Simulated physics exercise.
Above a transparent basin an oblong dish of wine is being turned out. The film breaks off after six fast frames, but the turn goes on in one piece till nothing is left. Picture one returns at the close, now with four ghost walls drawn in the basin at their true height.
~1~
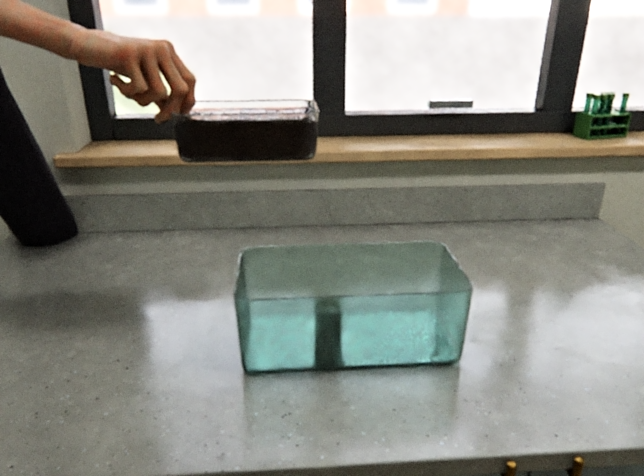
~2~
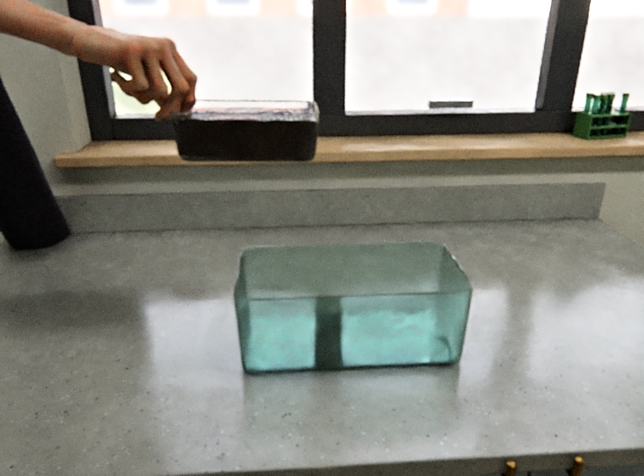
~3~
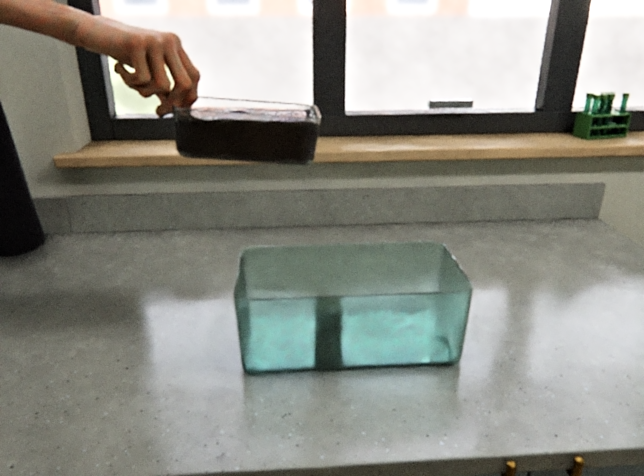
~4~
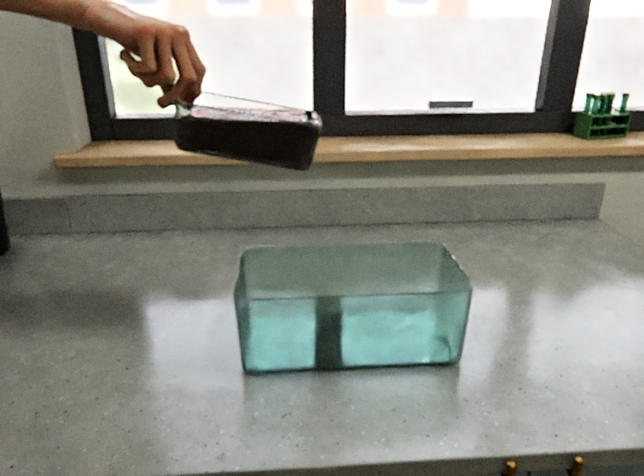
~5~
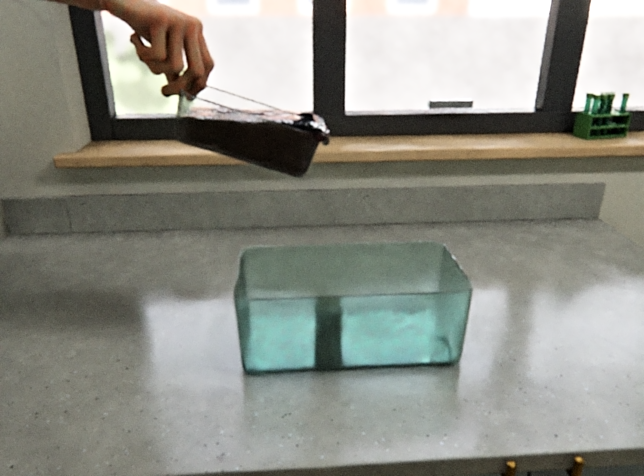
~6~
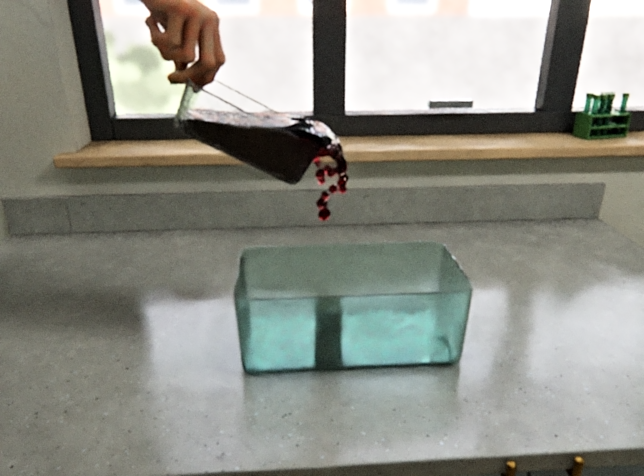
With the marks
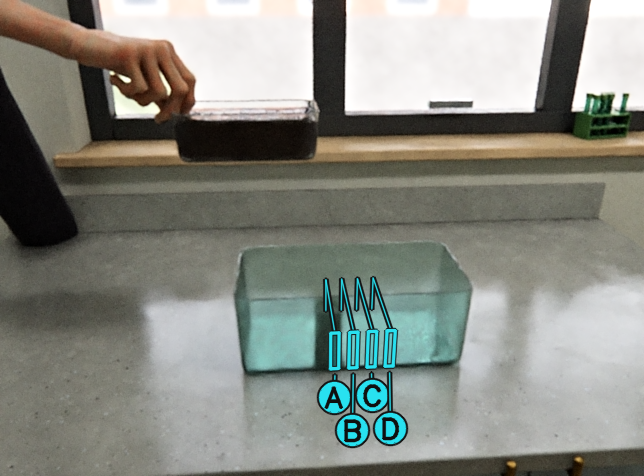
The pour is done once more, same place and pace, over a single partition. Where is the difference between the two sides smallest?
The best position is D.
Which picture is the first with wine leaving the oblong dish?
In picture 5.
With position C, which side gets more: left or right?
The right side.
In cyan, A at (334, 375); B at (353, 374); C at (371, 373); D at (389, 372).
If A is chosen, about 17 % ends left of the wall and 77 % right of it; 6 % is lost outside.
If B is chosen, about 21 % ends left of the wall and 73 % right of it; 6 % is lost outside.
If C is chosen, about 30 % ends left of the wall and 64 % right of it; 5 % is lost outside.
If D is chosen, about 49 % ends left of the wall and 46 % right of it; 5 % is lost outside.
